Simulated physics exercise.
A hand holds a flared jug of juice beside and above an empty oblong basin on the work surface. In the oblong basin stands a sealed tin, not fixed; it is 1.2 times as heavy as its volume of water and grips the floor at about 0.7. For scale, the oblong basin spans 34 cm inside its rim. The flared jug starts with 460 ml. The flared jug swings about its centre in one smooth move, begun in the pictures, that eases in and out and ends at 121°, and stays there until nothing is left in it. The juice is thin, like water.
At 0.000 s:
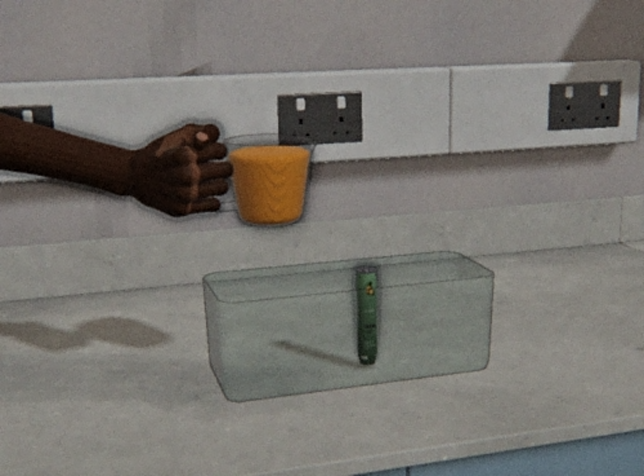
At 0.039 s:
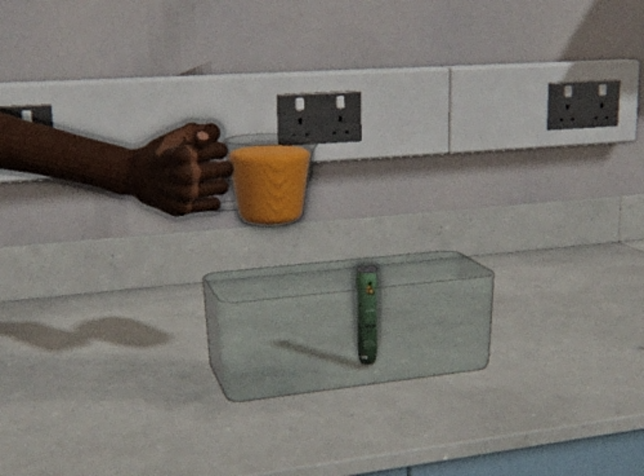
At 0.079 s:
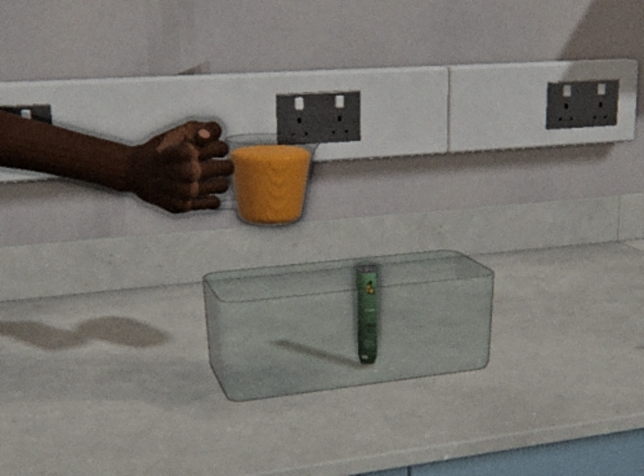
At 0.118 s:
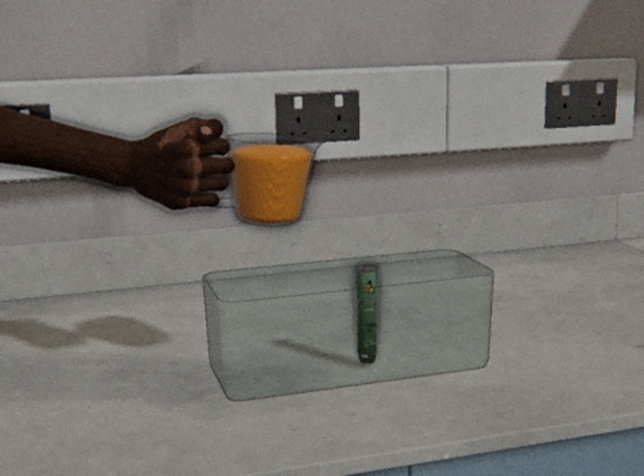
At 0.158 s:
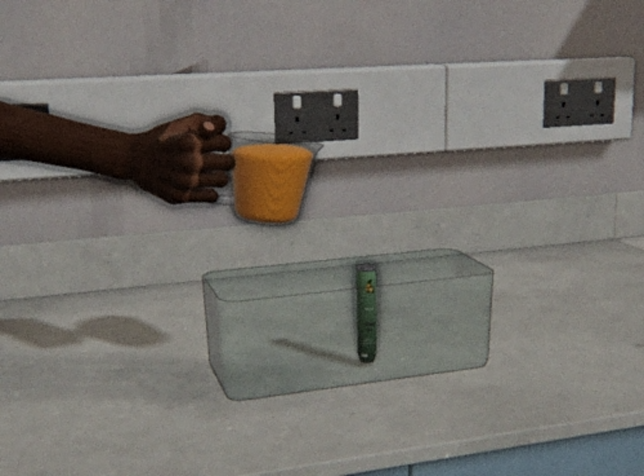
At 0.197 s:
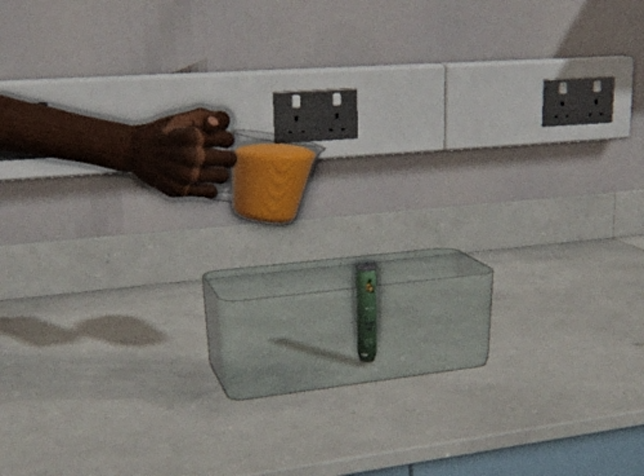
We see a hand holding a clear flared jug of orange juice above an oblong glass basin with a narrow green object inside; the jug stays level at first, then the hand tilts it slightly to the right.
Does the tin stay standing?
The tin goes over.
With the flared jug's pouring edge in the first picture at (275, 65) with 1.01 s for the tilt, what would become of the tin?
Then it falls.
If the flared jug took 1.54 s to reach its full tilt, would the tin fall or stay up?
Then it falls.
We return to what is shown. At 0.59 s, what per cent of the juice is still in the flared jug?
Some 62 per cent.
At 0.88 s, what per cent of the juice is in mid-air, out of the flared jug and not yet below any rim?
Near 8 in a hundred.
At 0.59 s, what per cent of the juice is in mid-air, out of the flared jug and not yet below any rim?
Some 26 per cent.
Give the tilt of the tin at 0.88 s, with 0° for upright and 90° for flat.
It is at some 15°.
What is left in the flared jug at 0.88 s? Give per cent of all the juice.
Some 5 per cent.
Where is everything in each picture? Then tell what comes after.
Tilt 0°; pouring edge (319, 139); surface from (228, 154) to (307, 149); the oblong basin's rim runs from (210, 290) to (476, 264); the tin's top is at (367, 274), in the first frame.
Tilt 0°; pouring edge (320, 139); surface from (228, 154) to (307, 149), in the second frame.
Tilt 2°; pouring edge (321, 140); surface from (229, 153) to (308, 149), in the third frame.
Tilt 4°; pouring edge (322, 141); surface from (230, 152) to (309, 149), in the fourth frame.
Tilt 7°; pouring edge (323, 143); surface from (232, 151) to (310, 150), in the fifth frame.
Tilt 11°; pouring edge (325, 147); surface from (233, 152) to (314, 149), in the sixth frame.
By 0.59 s the tilt is 76° and 63 per cent is still to pour; the tin stands where it began.
By 0.88 s the tilt is 116° and 5 per cent is still to pour; the tin leans 13°.
By 1.18 s the tilt is 121° and 0 per cent is still to pour; the tin lies on its side.
By 1.51 s the tilt is 121° and 0 per cent is still to pour; the tin lies on its side.
At rest the tin lies on its side.
